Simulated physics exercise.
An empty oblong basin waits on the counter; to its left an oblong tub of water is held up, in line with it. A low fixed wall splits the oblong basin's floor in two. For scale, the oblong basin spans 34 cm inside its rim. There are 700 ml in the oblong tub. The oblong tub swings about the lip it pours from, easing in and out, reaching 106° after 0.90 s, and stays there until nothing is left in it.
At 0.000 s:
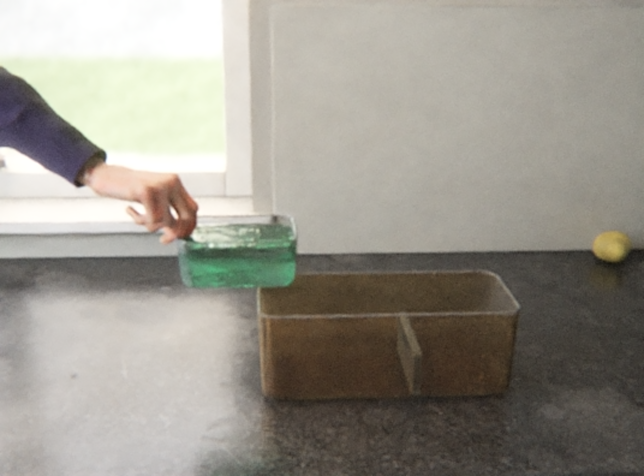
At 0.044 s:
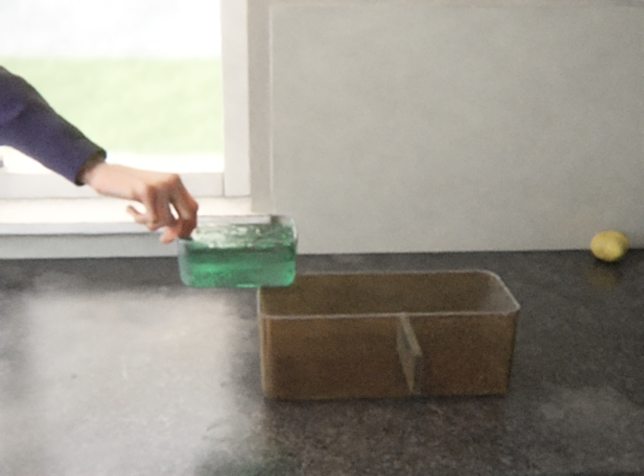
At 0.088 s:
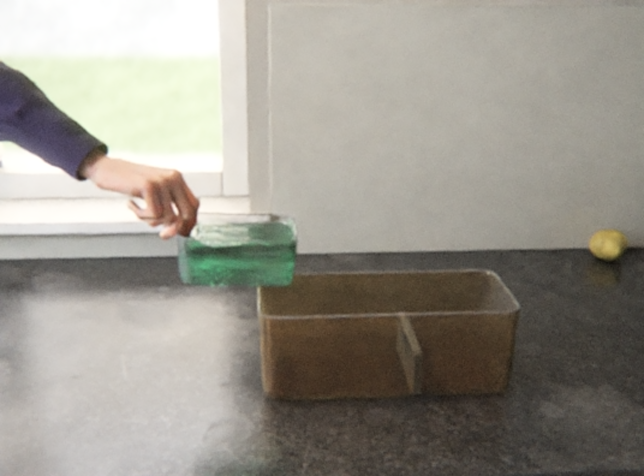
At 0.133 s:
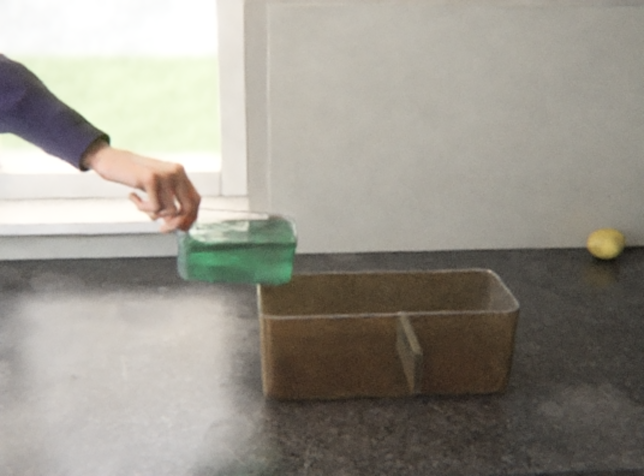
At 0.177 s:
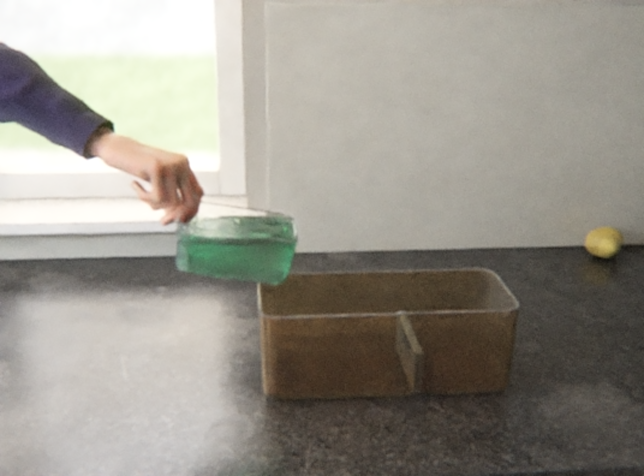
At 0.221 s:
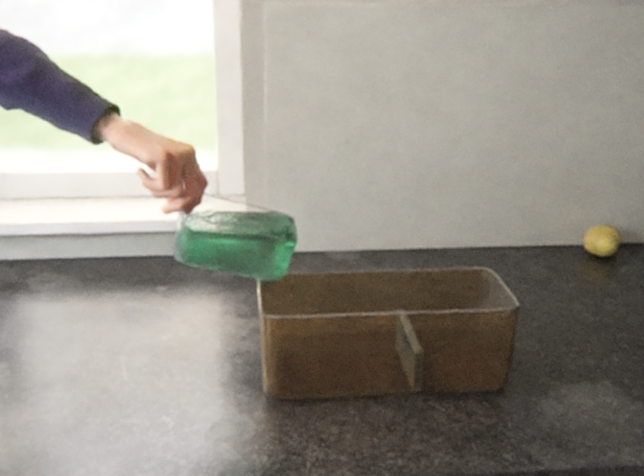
A small clear tub of green liquid, held at its left end by a hand in a purple sleeve, hangs level beside a brown oblong basin with a divider on a dark counter. The hand then slowly raises that end, tilting the tub rightward toward the basin, while the liquid shifts inside.
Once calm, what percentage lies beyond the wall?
About 3 per cent.
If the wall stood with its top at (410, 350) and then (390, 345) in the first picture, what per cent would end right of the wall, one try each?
First 15, then 25 per cent.
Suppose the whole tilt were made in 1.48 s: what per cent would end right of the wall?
Then about 0 per cent.
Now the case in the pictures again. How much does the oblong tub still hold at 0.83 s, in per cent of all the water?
Some 3 per cent.
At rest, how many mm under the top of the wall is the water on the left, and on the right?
Some 36 mm on the left and 60 mm on the right.
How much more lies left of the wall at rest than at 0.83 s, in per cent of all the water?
Near 7 in a hundred.
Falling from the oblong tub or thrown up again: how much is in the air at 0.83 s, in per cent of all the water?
About 7 per cent.
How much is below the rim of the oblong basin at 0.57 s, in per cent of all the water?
About 18 per cent.
Then, 0.57 s in, the tilt is 75° and 37 per cent is still to pour, 17 is left of the wall and 0 right of it.
Then, 0.83 s in, the tilt is 105° and 3 per cent is still to pour, 85 is left of the wall and 2 right of it.
Then, 1.11 s in, the tilt is 106° and 0 per cent is still to pour, 90 is left of the wall and 2 right of it.
Then, 1.40 s in, the tilt is 106° and 0 per cent is still to pour, 91 is left of the wall and 2 right of it.
Finally, 91 per cent lies left of the wall, 3 right of it and 6 outside.
